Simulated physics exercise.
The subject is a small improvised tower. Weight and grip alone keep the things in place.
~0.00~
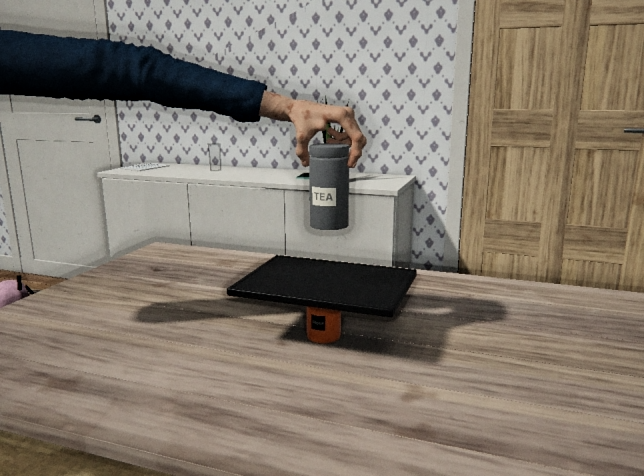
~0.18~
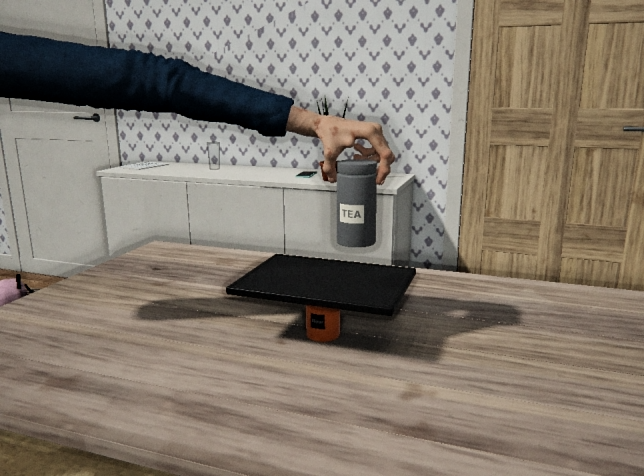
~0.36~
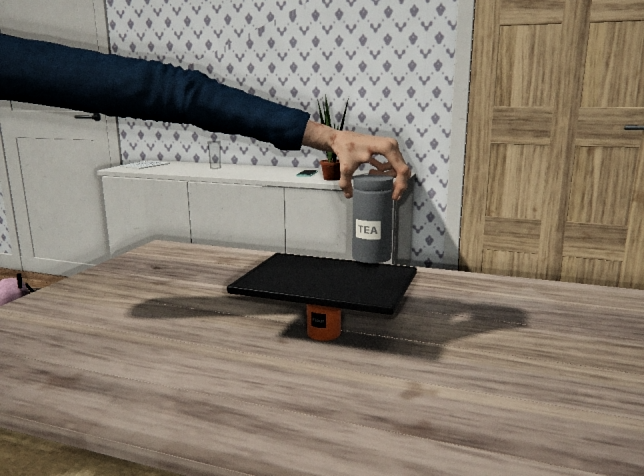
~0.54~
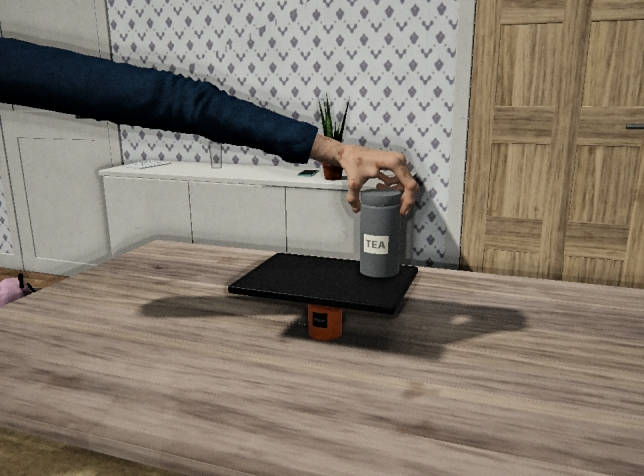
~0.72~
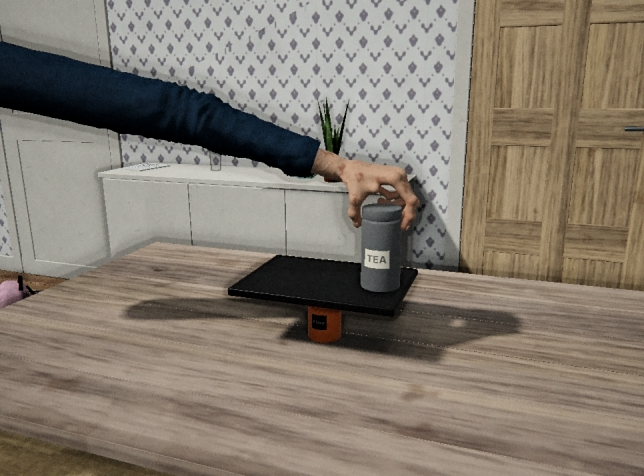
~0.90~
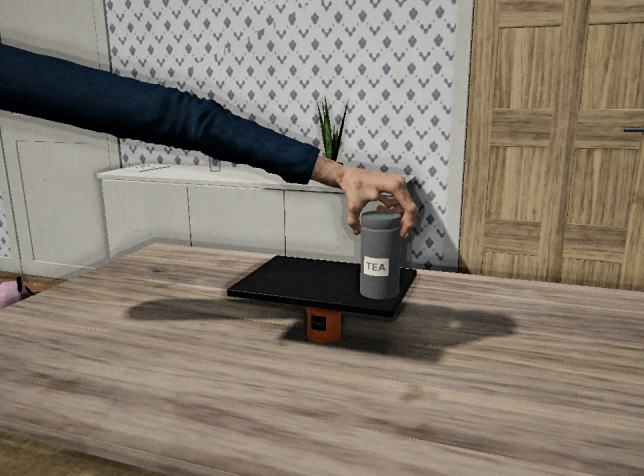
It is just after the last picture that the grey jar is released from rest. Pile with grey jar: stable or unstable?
Most likely it does not remain standing.
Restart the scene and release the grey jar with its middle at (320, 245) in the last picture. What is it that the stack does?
Stands.
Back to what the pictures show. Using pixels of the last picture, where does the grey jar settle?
End position in the final view: Approximately (491, 378).
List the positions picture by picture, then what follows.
In the first picture, on its way; grey jar (329, 186); black lid (326, 282).
In the second picture, on its way; grey jar (357, 203); black lid (325, 281).
In the third picture, on its way; grey jar (372, 218); black lid (326, 280).
In the fourth picture, on its way; grey jar (380, 232); black lid (327, 279).
In the fifth picture, on its way; grey jar (381, 247); black lid (327, 282).
In the sixth picture, in place under the hand; grey jar (380, 254); black lid (326, 282).
Around 1.30 s, grey jar now fallen; black lid rocked 53° from its first pose.
Around 1.40 s, black lid rocked 44° from its first pose.
Around 1.60 s, black lid now fallen; orange jar displaced a little.
Finally (3.5 s), fallen, grey jar and black lid; orange jar still in place. Final places as the last picture's camera would see them, grey jar near (491, 378). The stack comes apart.
